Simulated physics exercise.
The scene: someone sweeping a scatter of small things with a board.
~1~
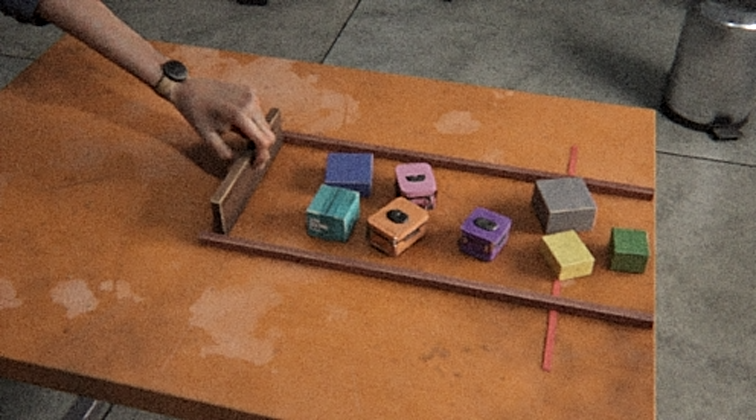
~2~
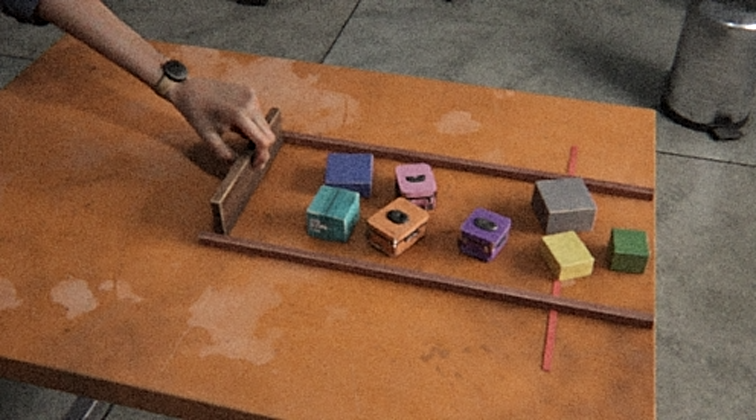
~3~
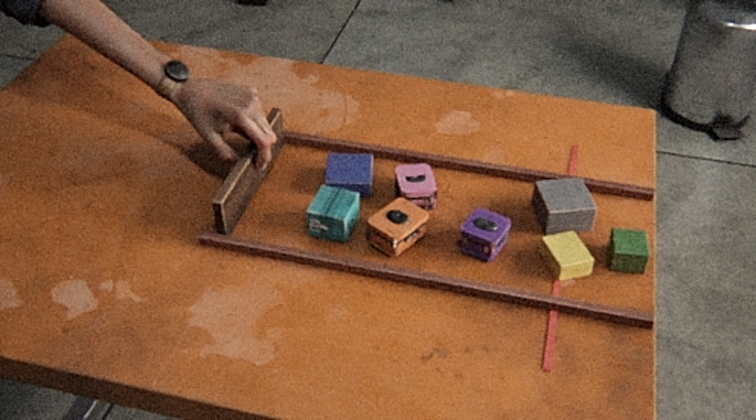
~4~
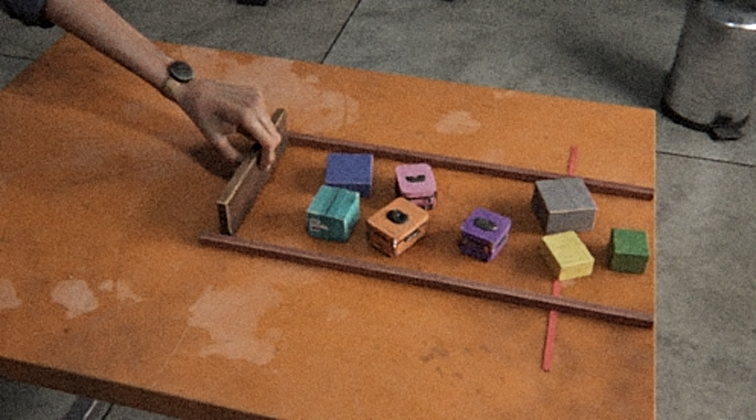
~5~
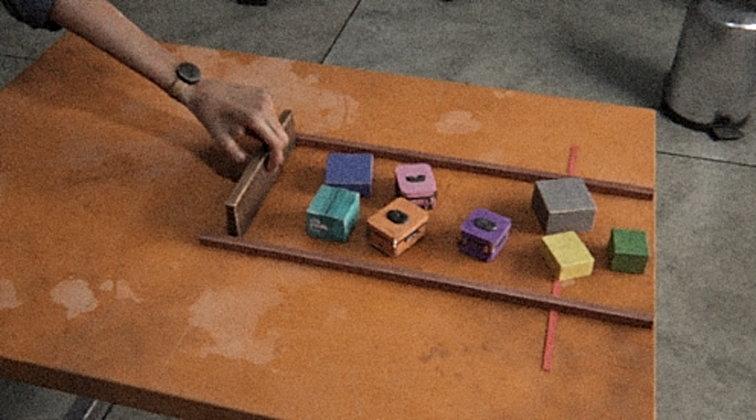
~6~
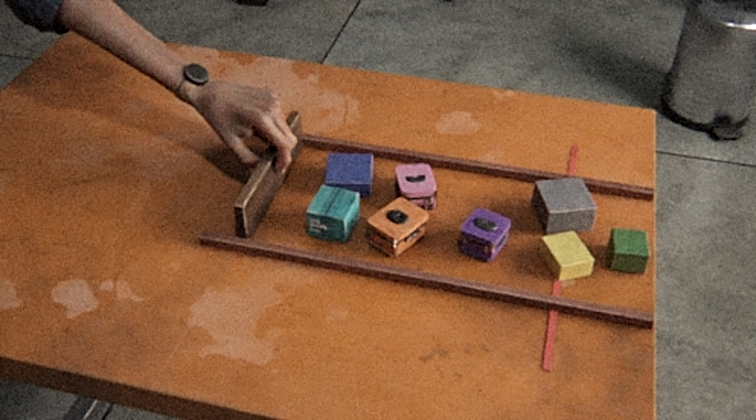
To begin with, a hand holds a brown board upright at the left end of two rails on an orange table, with colourful blocks and small cases scattered between them. The hand then slides the board slightly right, toward the blue and turquoise pieces, while all the blocks and cases stay still.
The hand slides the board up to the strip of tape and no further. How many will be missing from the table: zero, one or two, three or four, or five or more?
The number that fall off is three or four.
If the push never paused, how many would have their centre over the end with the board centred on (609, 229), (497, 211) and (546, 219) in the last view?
It would be 6, 1 and 3.
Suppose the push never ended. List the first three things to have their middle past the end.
The order is the green block, the yellow block, the grey block.
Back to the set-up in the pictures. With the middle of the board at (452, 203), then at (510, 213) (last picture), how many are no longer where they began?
7 and 8.
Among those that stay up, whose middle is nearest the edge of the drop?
The pink case.
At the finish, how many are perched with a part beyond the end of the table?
Overhanging: 0.
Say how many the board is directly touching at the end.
In contact: 2.
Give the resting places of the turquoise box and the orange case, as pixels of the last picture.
The turquoise box stops around (583, 257); the orange case around (626, 265).
Early on, none off yet; green block at rest near (628, 250); yellow block at rest near (566, 256); grey block at rest near (563, 206).
Finally, the number that fall off is three or four; lost, purple case, grey block, yellow block and green block.
